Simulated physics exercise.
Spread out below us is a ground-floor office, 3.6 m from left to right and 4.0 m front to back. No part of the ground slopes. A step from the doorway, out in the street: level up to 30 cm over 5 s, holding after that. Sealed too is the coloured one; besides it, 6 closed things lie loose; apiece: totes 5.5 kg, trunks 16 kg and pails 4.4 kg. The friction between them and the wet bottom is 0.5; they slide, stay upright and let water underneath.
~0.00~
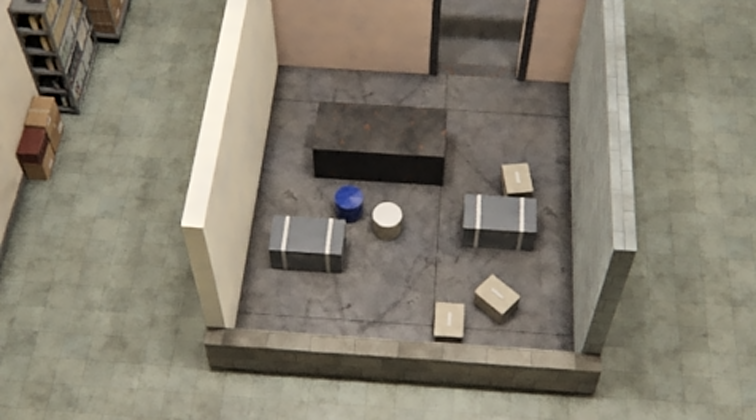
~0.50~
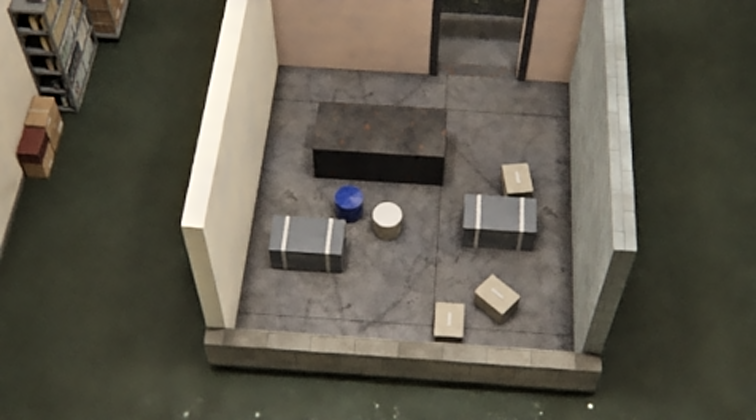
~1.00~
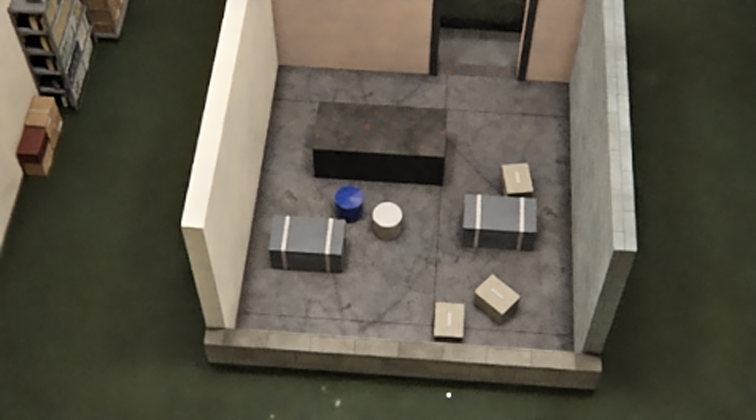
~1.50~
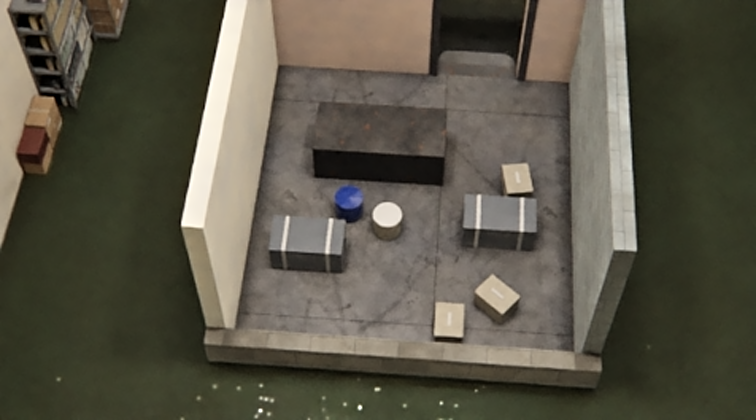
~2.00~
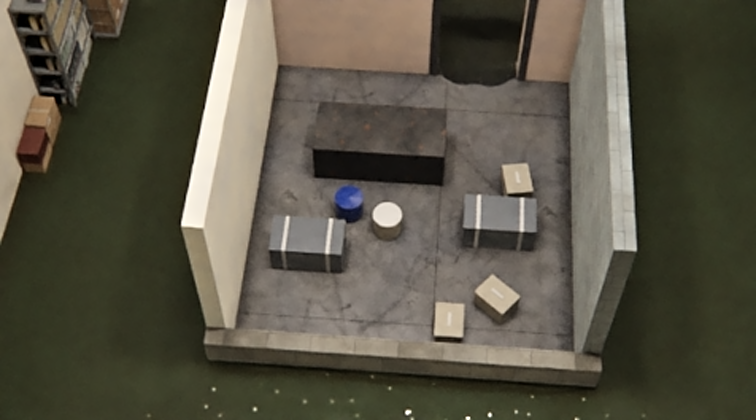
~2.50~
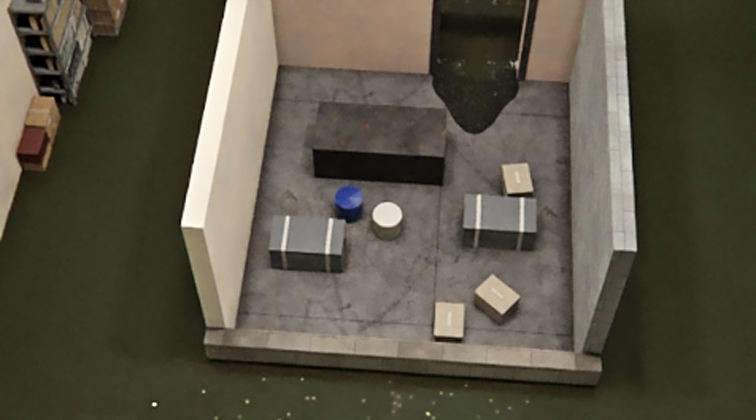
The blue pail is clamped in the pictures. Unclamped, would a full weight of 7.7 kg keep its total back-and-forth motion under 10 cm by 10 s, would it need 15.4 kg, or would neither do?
It needs the bigger one.
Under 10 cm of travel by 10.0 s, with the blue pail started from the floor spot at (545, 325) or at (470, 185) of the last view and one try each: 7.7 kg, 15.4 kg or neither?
Note, in order: None OK; none OK.
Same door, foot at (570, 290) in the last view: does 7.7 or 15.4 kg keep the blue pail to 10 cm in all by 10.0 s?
Result: Nothing offered works.
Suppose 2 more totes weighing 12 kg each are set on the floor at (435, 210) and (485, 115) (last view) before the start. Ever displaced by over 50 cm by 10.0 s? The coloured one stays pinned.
Taking them in order, the first is inside the line and the second is beyond the line.
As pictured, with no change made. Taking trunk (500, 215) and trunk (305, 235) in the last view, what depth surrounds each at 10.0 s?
Some 10 cm at the first, some 15 cm at the second.
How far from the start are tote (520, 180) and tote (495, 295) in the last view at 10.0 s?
In that order: 250 cm, 250 cm.
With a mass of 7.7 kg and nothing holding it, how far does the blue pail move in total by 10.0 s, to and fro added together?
Adding it all up, something like 50 cm.
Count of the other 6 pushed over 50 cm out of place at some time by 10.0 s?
That comes to 6.
After 3.5 s the blue pail would be 0 cm from its start with 7.7 kg and 0 cm from its start with 15.4 kg; 0 cm of water round it then.
After 4.5 s the blue pail would be 0 cm from its start with 7.7 kg and 0 cm from its start with 15.4 kg; 0 cm of water round it then.
After 7.0 s the blue pail would be 0 cm from its start with 7.7 kg and 0 cm from its start with 15.4 kg; 0 cm of water round it then.
After 10.0 s the blue pail would be 49 cm from its start with 7.7 kg and 1 cm from its start with 15.4 kg; 9 cm of water round it then.
